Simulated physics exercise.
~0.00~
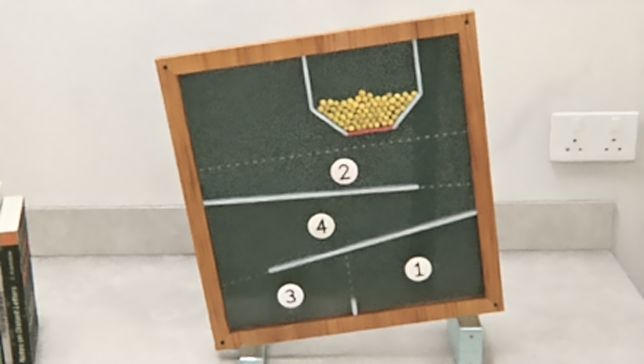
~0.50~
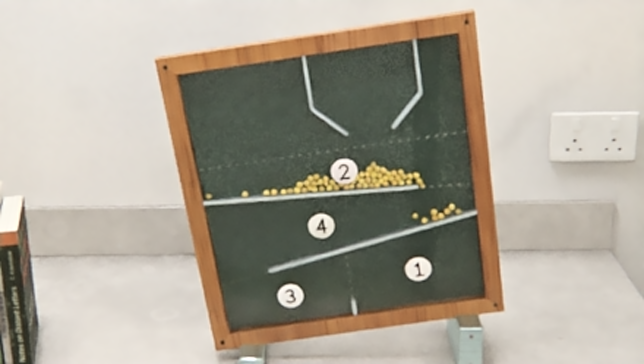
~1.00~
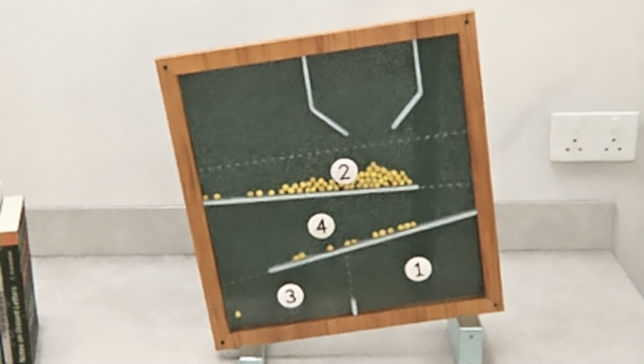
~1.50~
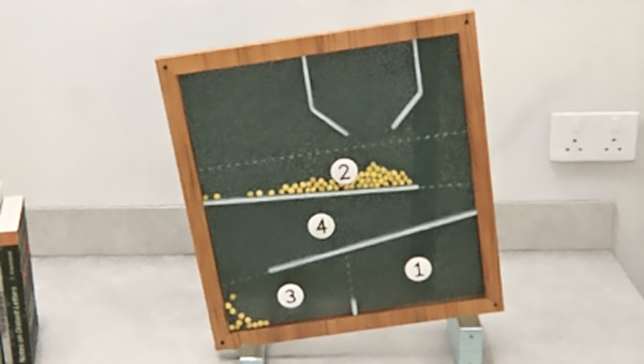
To begin with, a heap of small yellow chickpeas sits in a hopper at the top of a tilted, wood-framed case with a dark green back and numbered sections. The hopper's bottom opens and the chickpeas drop onto the upper ledge, spreading into a long, low mound, while a few spill past its right end onto the sloping ledge below. Those few travel down the slope to the left and drop off its lower end. Finally, they lie scattered in the bottom left corner, while most of the chickpeas stay heaped on the upper ledge.
